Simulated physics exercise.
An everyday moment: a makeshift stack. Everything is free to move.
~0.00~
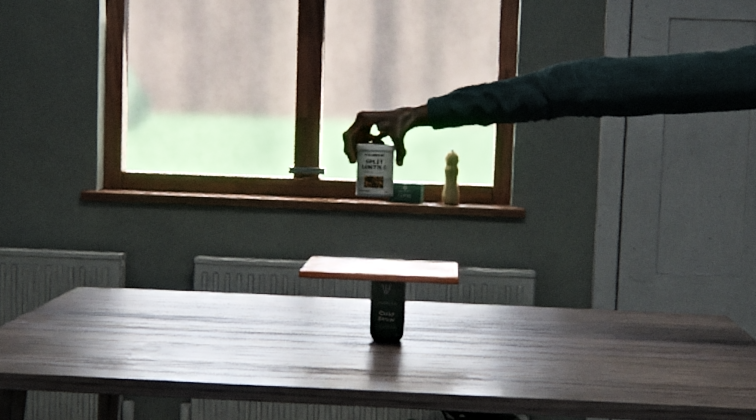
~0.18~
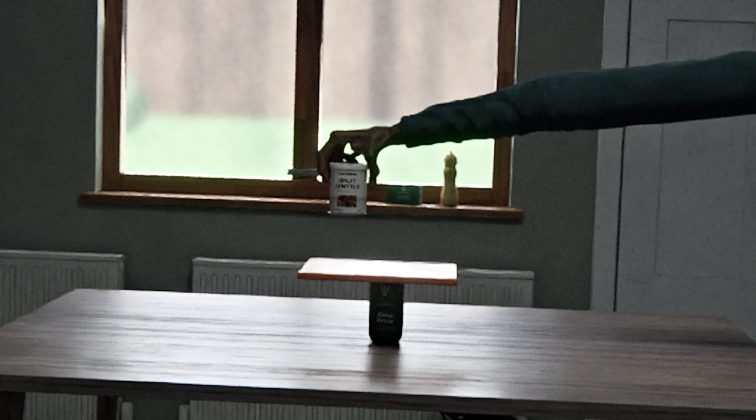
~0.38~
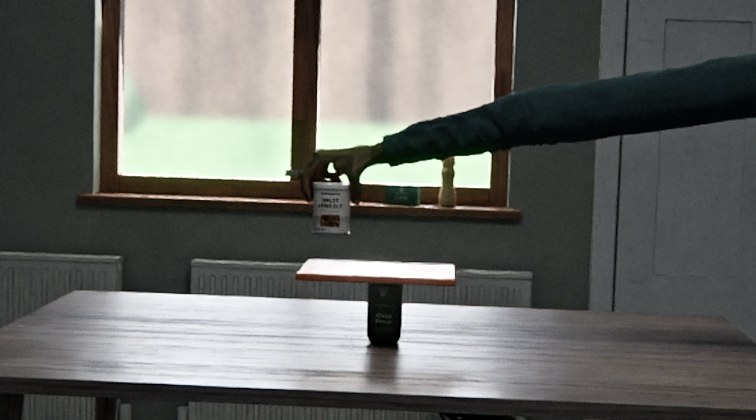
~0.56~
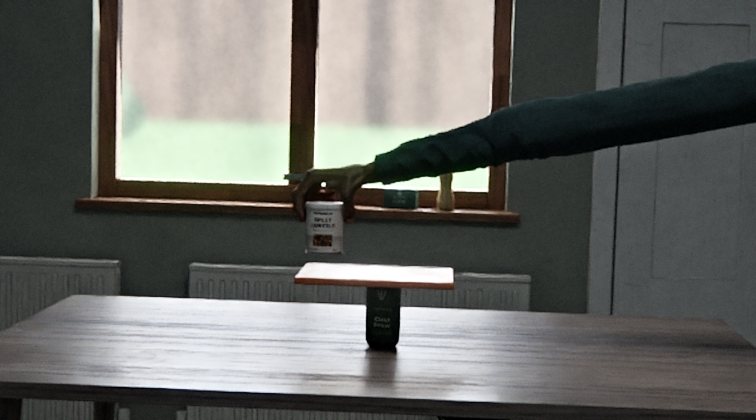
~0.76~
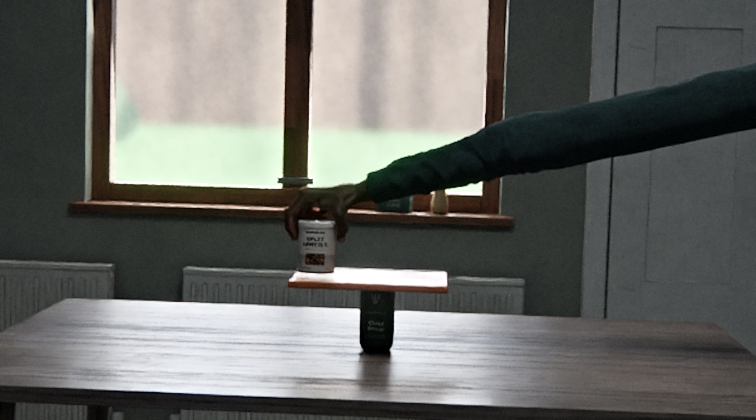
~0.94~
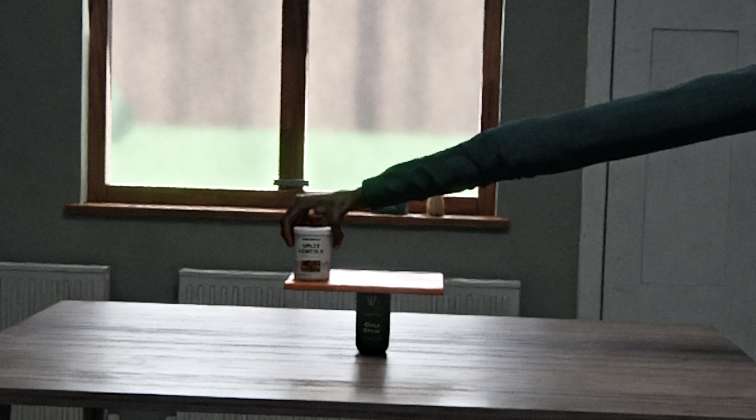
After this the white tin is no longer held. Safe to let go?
Here the stack loses its balance.
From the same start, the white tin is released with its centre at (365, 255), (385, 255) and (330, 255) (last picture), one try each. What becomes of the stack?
First try: It stays up; second try: It stays up; third try: It loses its balance.
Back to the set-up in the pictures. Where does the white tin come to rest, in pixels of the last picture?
Around (257, 337).
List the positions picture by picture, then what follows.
On its way; white tin (375, 170); orange lid (382, 270), in the first frame.
On its way; white tin (348, 189); orange lid (380, 271), in the second frame.
On its way; white tin (332, 208); orange lid (379, 272), in the third frame.
On its way; white tin (324, 228); orange lid (377, 276), in the fourth frame.
On its way; white tin (317, 246); orange lid (371, 279), in the fifth frame.
Set down, still held; white tin (312, 253); orange lid (367, 281), in the sixth frame.
By 1.24 s, white tin now fallen; orange lid tilted by 54°.
By 1.44 s, orange lid tilted by 68°.
When it is over (3.5 s), fallen, white tin; lying over in the stack, orange lid; green can as before. End places, in pixels of the last picture, white tin near (257, 337). The stack comes apart.
